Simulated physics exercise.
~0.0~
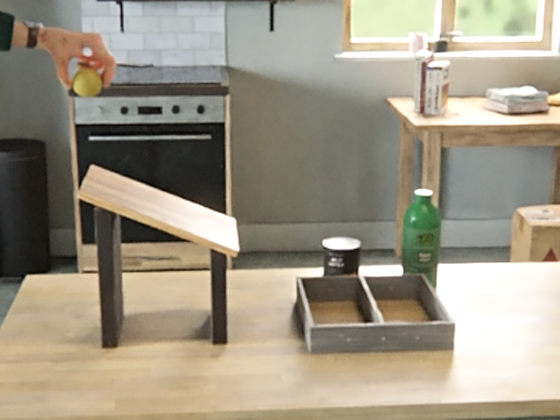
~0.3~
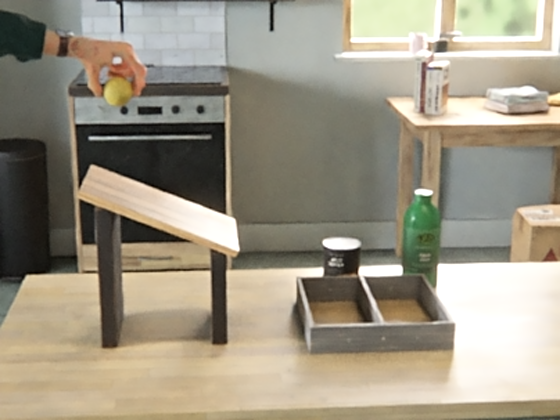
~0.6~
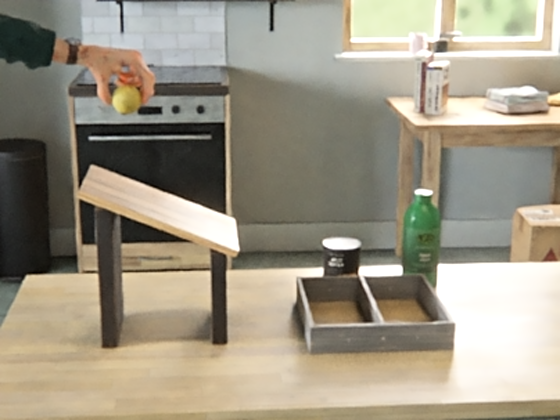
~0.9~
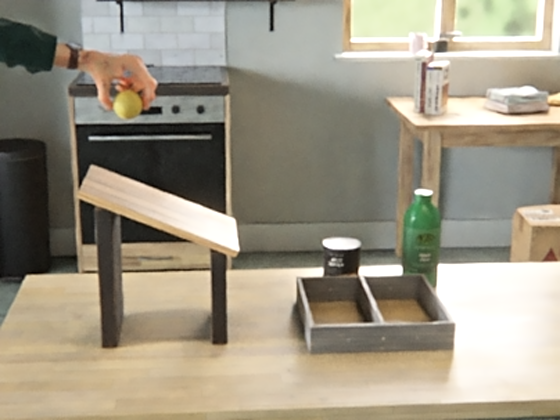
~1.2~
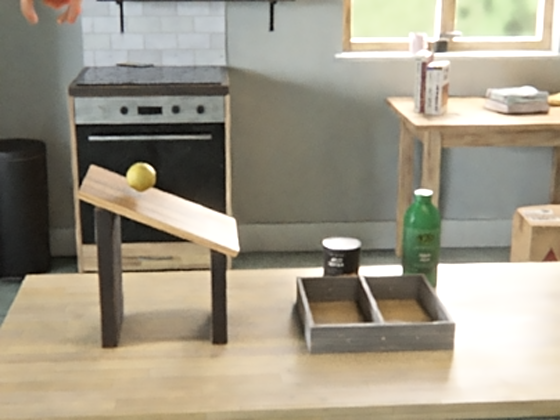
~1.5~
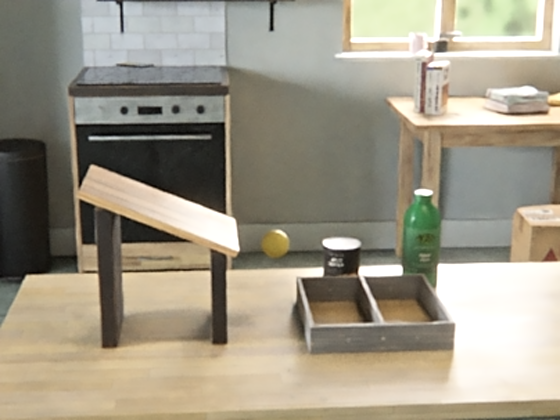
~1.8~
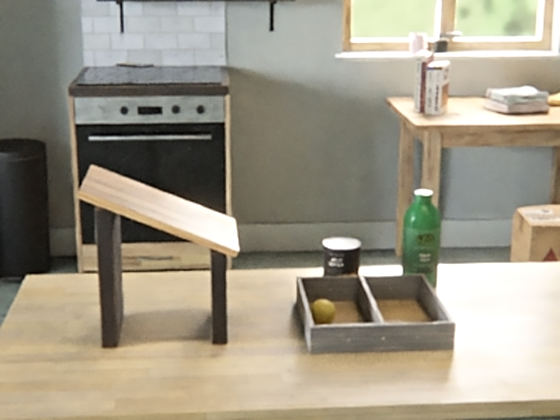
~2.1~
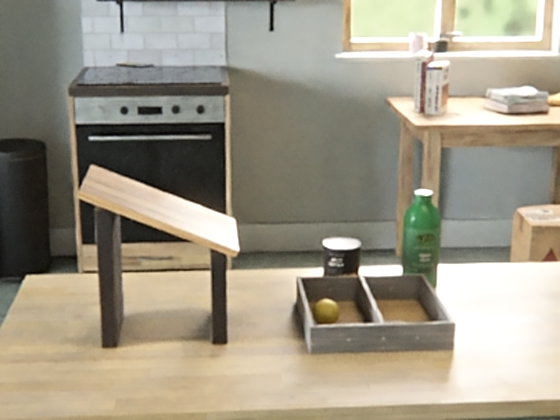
In a kitchen, a hand holds a yellow lemon above a sloping wooden ramp on a light wooden table, with a two-bay tray, a black tin and a green bottle off to the right. The hand moves the lemon rightward and slightly down over the board. The fingers let go, the hand draws back to the upper left, and the lemon meets the upper part of the slope. It travels off to the right, through the air past the ramp's low end. It drops into the tray's nearer bay and rests there, while the tin and bottle stay standing in place.
